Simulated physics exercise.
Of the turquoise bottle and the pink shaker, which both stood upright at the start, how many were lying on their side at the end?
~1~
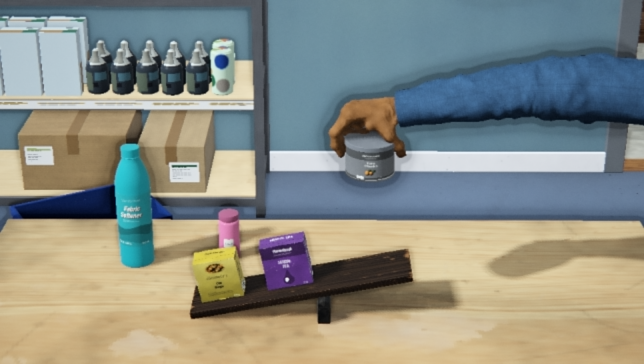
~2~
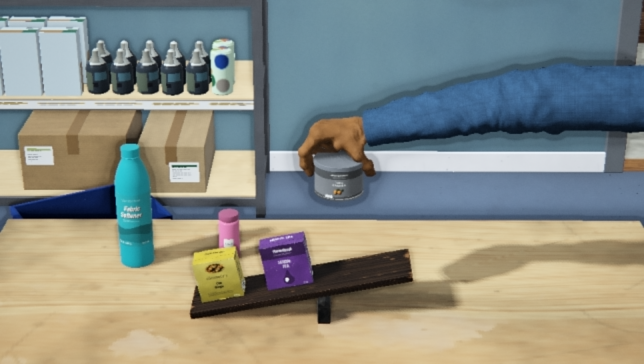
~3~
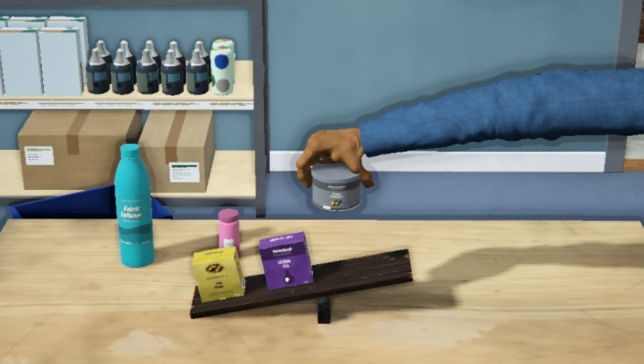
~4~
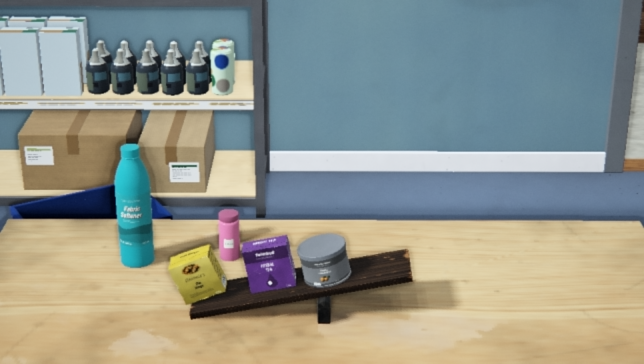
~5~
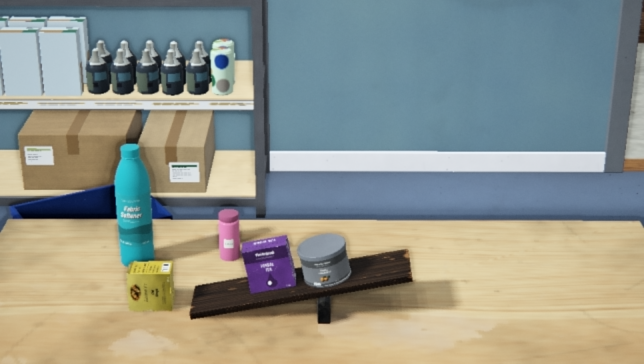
None of them were. Both the turquoise bottle and the pink shaker were still standing upright at the end.
